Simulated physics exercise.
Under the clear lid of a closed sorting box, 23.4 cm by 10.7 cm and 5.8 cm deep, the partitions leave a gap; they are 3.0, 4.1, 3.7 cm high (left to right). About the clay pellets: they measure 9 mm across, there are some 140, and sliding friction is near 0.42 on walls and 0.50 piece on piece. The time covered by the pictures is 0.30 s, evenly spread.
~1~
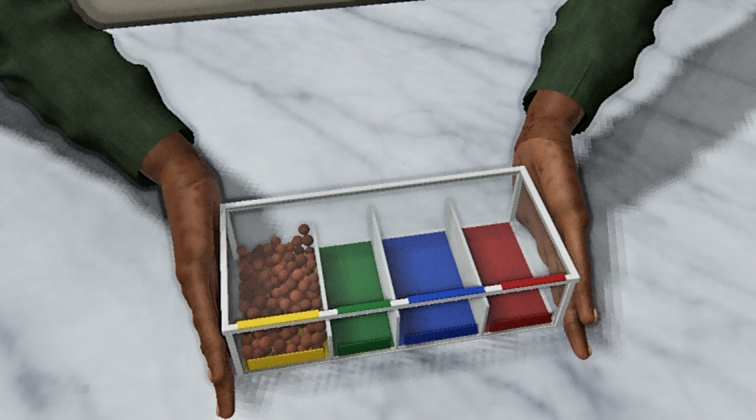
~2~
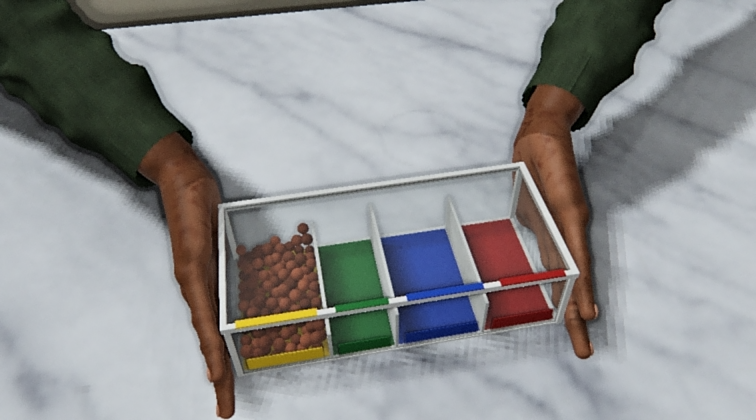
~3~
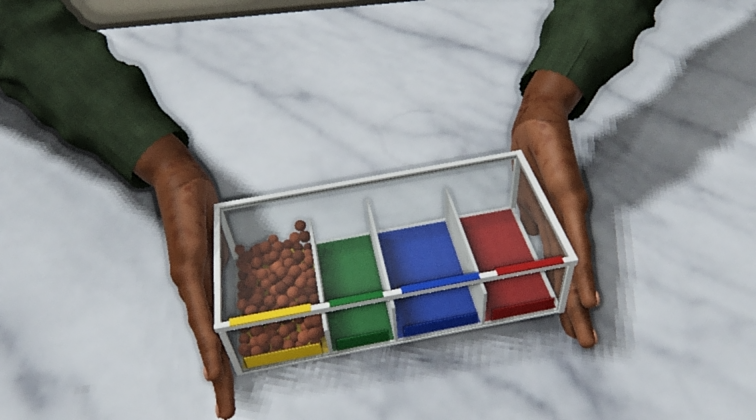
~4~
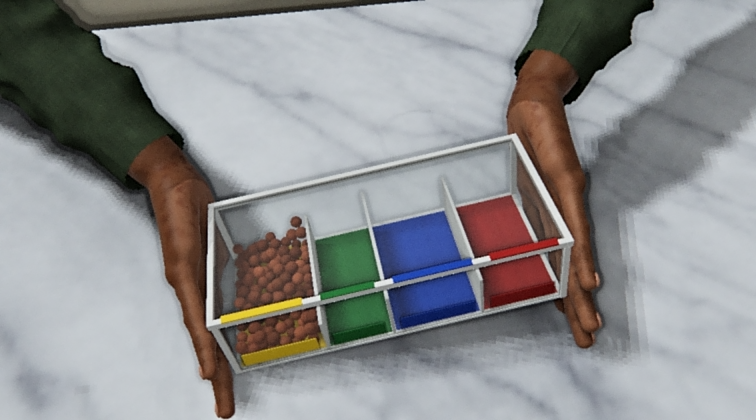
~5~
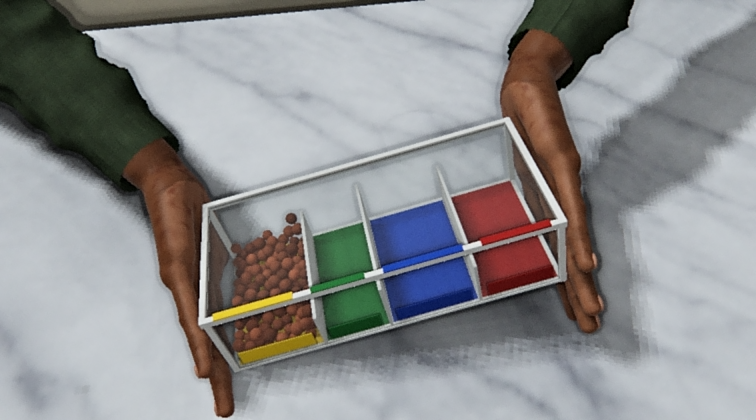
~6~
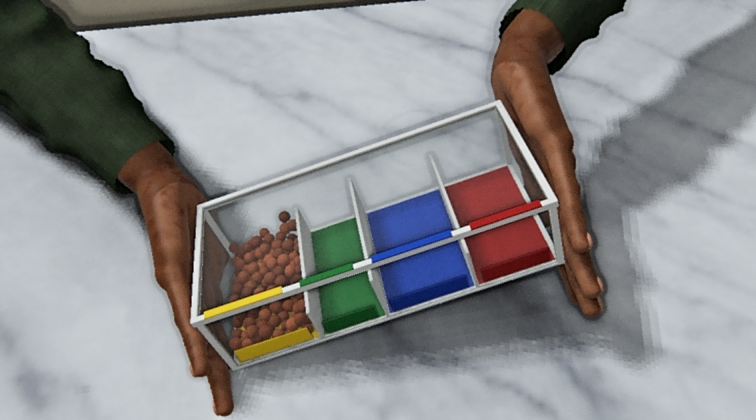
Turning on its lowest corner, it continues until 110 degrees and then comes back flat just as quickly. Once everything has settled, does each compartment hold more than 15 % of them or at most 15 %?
One by one: Red: Fails to beat the threshold; blue: Fails to beat the threshold; green: Fails to beat the threshold; yellow: Beats the threshold.
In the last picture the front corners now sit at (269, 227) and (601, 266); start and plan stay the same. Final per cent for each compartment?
The compartments end with red 80 per cent, blue 5 per cent, green 15 per cent and yellow 0 per cent.
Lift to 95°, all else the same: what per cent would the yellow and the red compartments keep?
Then yellow would end with 100 per cent and red with 0 per cent.
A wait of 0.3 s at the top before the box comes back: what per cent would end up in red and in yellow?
Final amounts would be red 0% and yellow 100%.
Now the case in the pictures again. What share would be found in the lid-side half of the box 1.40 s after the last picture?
About 50 %.
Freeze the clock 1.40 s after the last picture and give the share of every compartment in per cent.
Per cent by colour: Red 0; blue 0; green 0; yellow 100.
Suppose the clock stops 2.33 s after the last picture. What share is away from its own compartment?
Roughly 0 %.
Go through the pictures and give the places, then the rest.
In the first picture, box tilt 0 degrees, front corners at (229, 327) and (571, 276); yellow 100 %.
In the second picture, box tilt 1 degrees, front corners at (227, 327) and (571, 272).
In the third picture, box tilt 4 degrees, front corners at (221, 325) and (569, 259), lowest corner left back.
In the fourth picture, box tilt 8 degrees, front corners at (214, 323) and (565, 240), lowest corner left back.
In the fifth picture, box tilt 12 degrees, front corners at (206, 321) and (559, 221), lowest corner left back.
In the sixth picture, box tilt 17 degrees, front corners at (198, 319) and (549, 201), lowest corner left back; yellow 100 %.
Then, 1.40 s after the last picture, tilt 110 degrees; yellow 100 %.
Then, 2.33 s after the last picture, tilt 50 degrees; yellow 100 %.
Then, 3.26 s after the last picture, tilt 0 degrees; yellow 100 %.
In the end, red 0 %, blue 0 %, green 0 %, yellow 100 %.
